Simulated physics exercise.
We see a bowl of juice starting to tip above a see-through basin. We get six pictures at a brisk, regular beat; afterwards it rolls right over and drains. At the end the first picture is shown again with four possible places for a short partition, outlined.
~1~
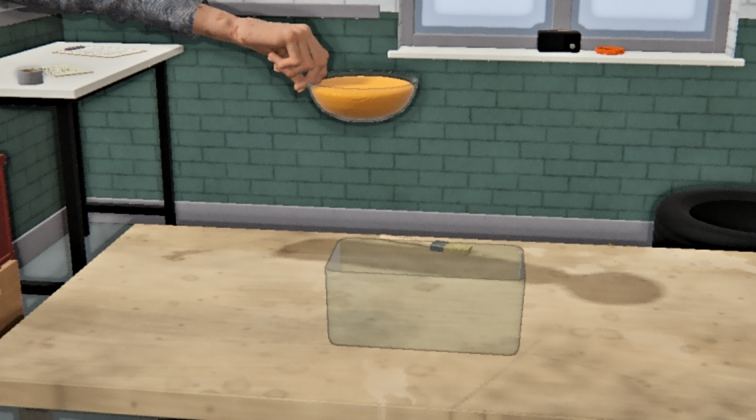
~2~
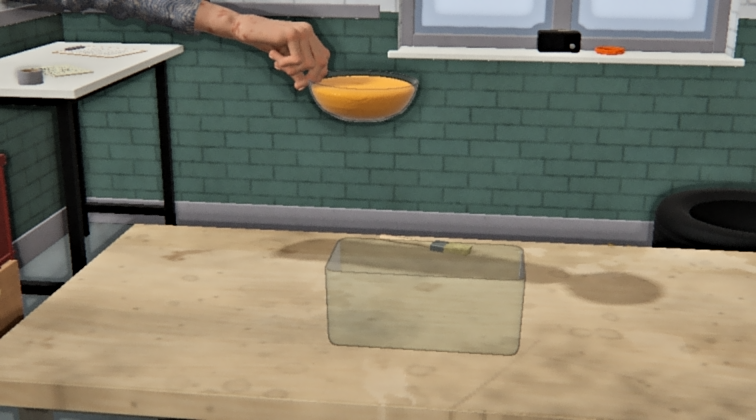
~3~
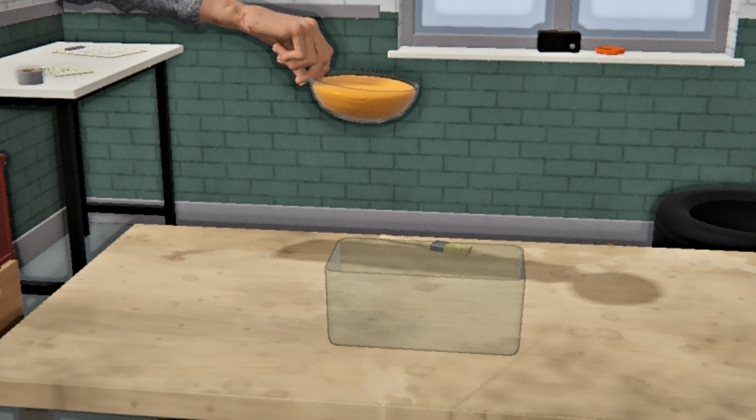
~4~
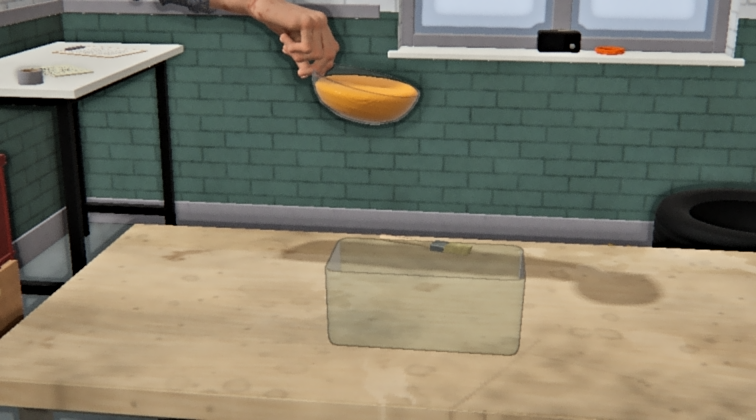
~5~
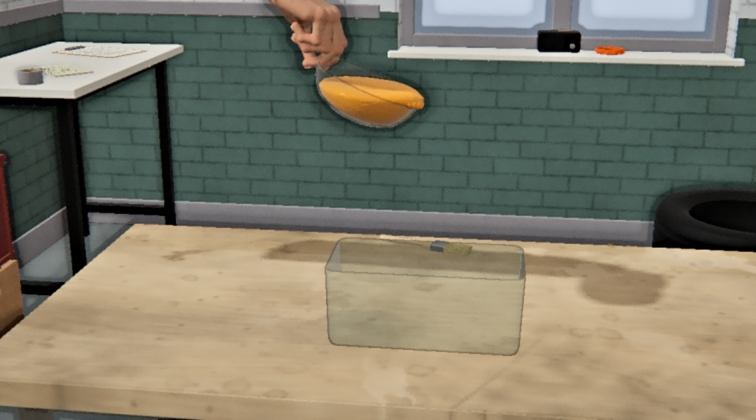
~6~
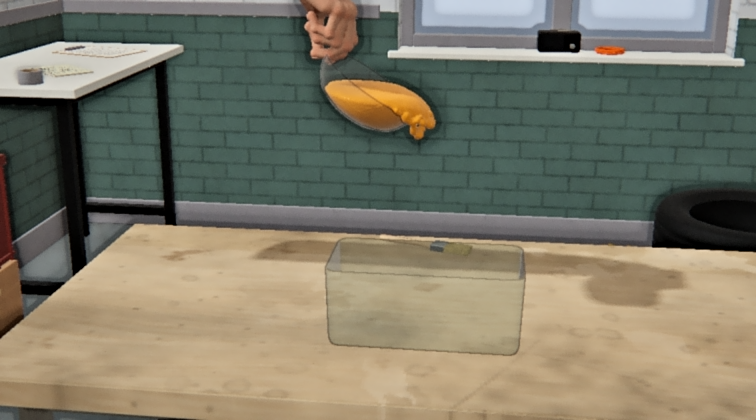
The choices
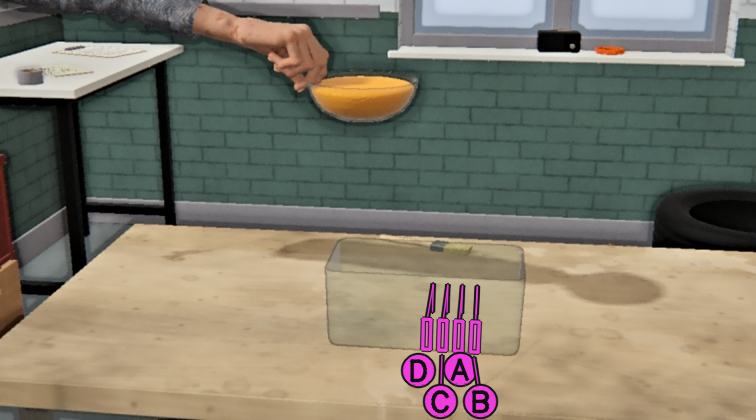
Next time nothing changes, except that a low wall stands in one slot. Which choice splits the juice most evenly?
Best: A.
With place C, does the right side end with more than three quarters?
No, it does not.
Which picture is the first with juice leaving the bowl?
Picture 5.
In magenta, A at (457, 356); B at (474, 357); C at (441, 355); D at (426, 354).
With A, about 49 % ends left of the wall and 47 % right of it; 3 % is lost outside.
With B, about 71 % ends left of the wall and 25 % right of it; 4 % is lost outside.
With C, about 28 % ends left of the wall and 68 % right of it; 4 % is lost outside.
With D, about 22 % ends left of the wall and 76 % right of it.
